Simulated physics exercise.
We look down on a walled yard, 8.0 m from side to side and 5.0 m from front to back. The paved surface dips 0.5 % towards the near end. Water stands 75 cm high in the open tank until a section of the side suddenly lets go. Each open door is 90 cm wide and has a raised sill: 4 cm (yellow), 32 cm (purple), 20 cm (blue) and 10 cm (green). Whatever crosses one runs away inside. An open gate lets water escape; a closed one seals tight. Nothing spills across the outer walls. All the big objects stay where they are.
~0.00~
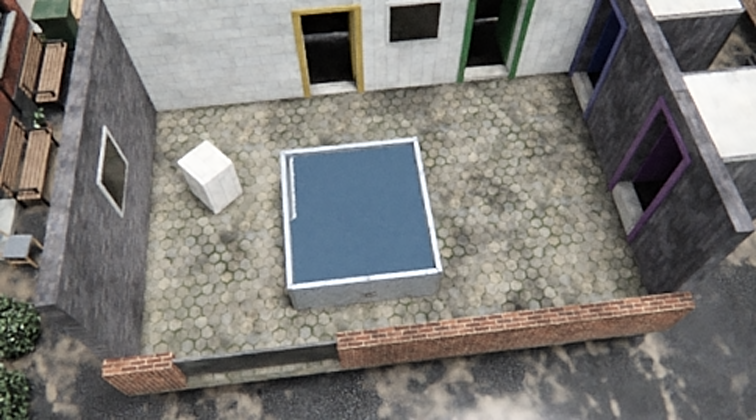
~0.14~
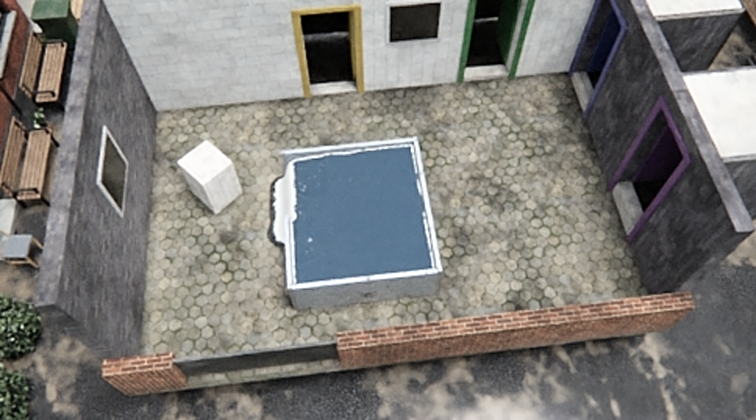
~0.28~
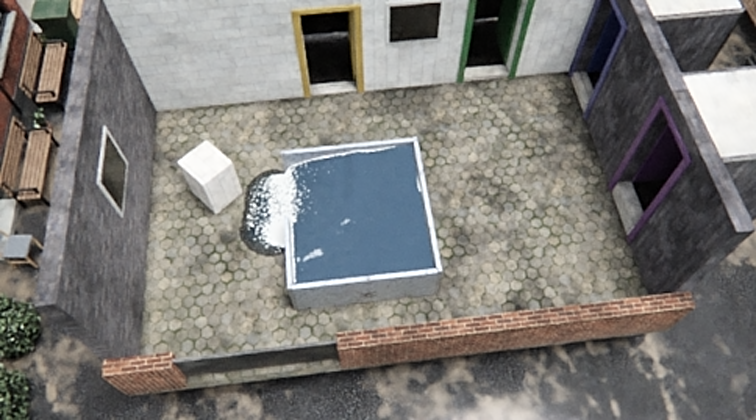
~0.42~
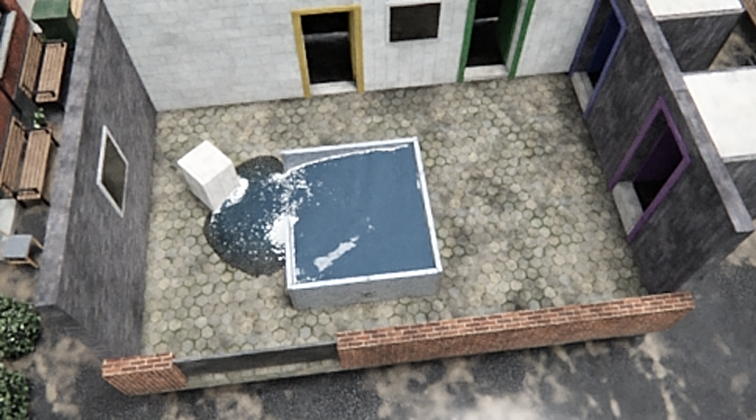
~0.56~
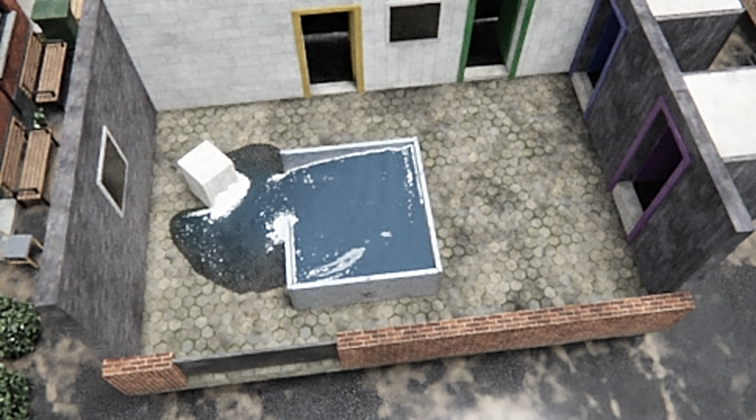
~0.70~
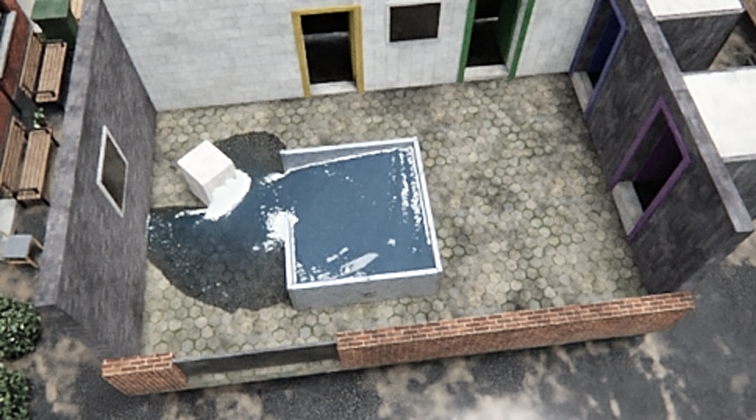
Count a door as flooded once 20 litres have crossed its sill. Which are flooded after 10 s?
Within that time: At the yellow door it passes the limit; at the purple door it keeps below the limit; at the blue door it stays under the limit; at the green door it does not reach the limit.
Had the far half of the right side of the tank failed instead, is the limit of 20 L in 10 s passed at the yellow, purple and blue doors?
Then: Yellow not over, purple below, blue above.
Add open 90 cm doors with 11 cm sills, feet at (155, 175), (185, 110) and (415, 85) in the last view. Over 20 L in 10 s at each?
In that order: Above, over, below.
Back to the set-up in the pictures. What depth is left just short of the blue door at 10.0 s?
Roughly 14.0 cm deep.
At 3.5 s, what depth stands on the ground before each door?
In cm: Yellow 5, purple 0, blue 0, green 0.
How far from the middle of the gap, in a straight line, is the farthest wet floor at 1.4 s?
Roughly 3.4 m.
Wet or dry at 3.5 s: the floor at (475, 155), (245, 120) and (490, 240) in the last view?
In that order: Not reached, flooded, not reached.
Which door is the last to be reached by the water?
It is the blue one.
After 1.4 s water covers 25 % of the floor and is deepest (56 cm) near (246, 197); yellow door not reached, purple door not reached, blue door not reached, green door not reached.
After 2.2 s water covers 30 % of the floor and is deepest (50 cm) near (140, 372); yellow door not reached, purple door not reached, blue door not reached, green door not reached.
After 3.5 s water covers 45 % of the floor and is deepest (32 cm) near (246, 197); yellow door 5 cm at the sill, 0 L in, purple door not reached, blue door not reached, green door not reached.
After 6.0 s water covers 85 % of the floor and is deepest (26 cm) near (140, 372); yellow door 7 cm at the sill, 16 L in, purple door 10 cm at the sill, 0 L in, blue door not reached, green door 3 cm at the sill, 0 L in.
After 10.0 s water covers 95 % of the floor and is deepest (16 cm) near (620, 315); yellow door 6 cm at the sill, 41 L in, purple door 10 cm at the sill, 0 L in, blue door 14 cm at the sill, 0 L in, green door 11 cm at the sill, 1 L in.
